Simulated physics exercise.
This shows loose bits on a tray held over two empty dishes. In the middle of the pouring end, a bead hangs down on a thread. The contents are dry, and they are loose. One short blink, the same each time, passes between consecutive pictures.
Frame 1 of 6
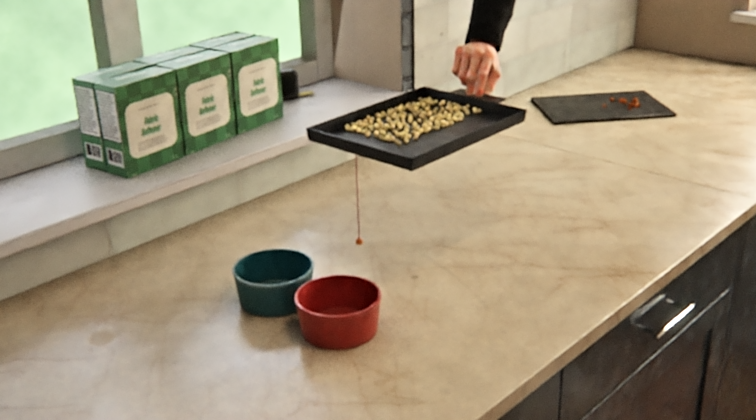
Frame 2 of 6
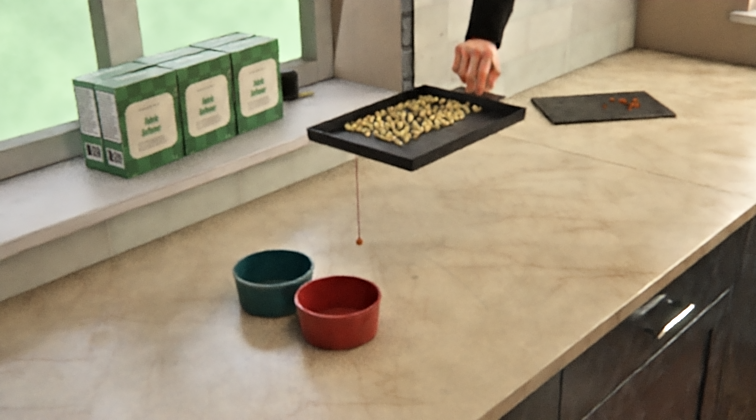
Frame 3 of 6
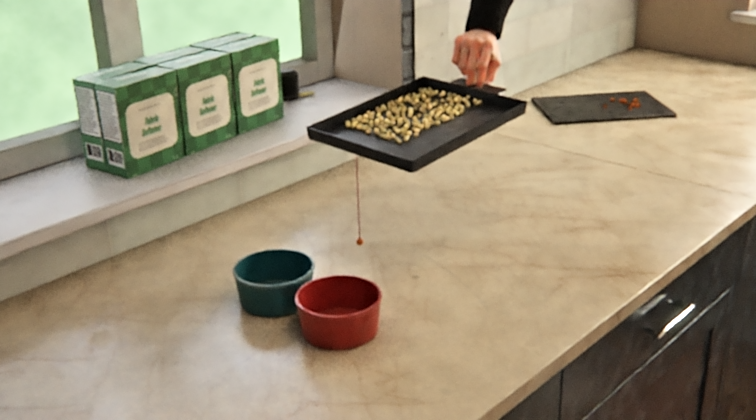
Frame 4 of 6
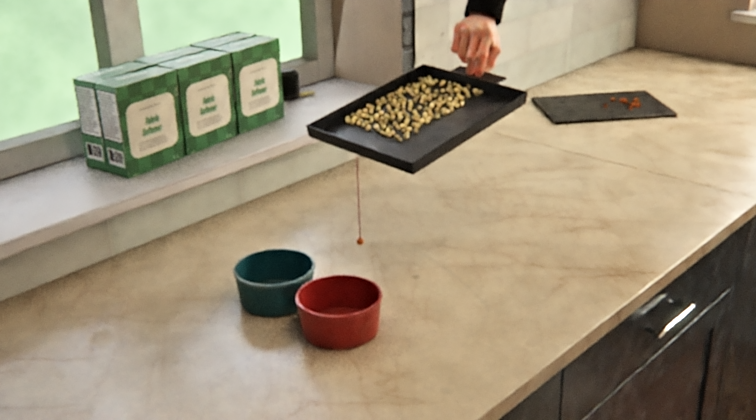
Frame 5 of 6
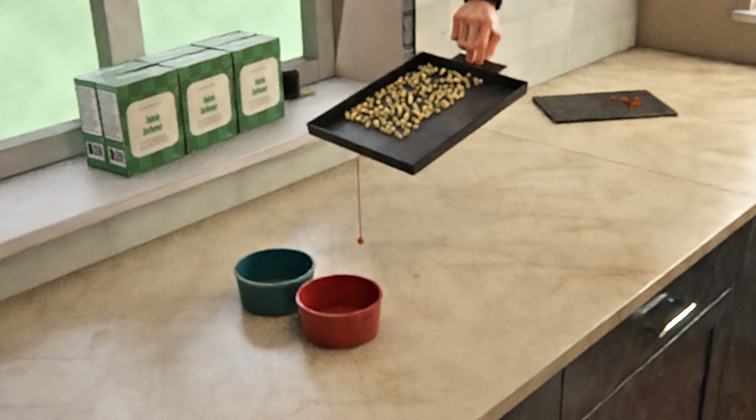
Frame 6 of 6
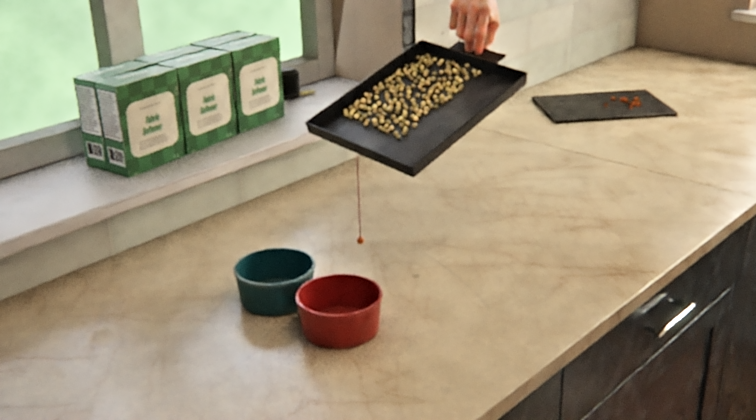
A hand in a dark sleeve grips the far end of a black tray of pale beans above a stone kitchen counter, seen from slightly above. A teal dish and a red dish sit empty below, an orange bead hangs on a thread, and green boxes line the windowsill at left. The hand steadily raises its end, tilting the tray towards its near right corner, while the camera stays still.
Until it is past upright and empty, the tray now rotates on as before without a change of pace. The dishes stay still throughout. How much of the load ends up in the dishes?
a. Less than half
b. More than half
Less than half.
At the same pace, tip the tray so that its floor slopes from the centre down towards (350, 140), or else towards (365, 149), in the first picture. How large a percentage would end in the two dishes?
In order, 0 in a hundred and 30 in a hundred.
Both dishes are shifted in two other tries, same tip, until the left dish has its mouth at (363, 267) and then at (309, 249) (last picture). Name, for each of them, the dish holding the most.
Trial one goes to the left of the two, trial two to the right of the two.
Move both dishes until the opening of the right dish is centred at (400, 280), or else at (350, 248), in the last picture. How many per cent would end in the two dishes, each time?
90 and 0 in a hundred.
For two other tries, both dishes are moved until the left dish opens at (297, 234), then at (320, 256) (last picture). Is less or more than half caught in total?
The first place gets a lesser share, the second the greater share.
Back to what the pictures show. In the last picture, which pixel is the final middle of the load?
Somewhere around (399, 313) in the final view.
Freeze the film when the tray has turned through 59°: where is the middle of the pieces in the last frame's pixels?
Close to (393, 163).
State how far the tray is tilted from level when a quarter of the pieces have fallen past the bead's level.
Around 95°, give or take.
Just after the last frame, tray tipped steeply; the larger part on the tray; just a few outside both; roughly a quarter in the air.
A moment on, tray tipped right over; the larger part on the tray; just a few in the right dish; roughly a quarter outside both; just a few in the air.
Further on, tray tipped past a quarter turn; about a tenth in the right dish; almost all outside both.
When it is over, tray tipped past a quarter turn; about a tenth in the right dish; just a few in the left dish; almost all outside both.
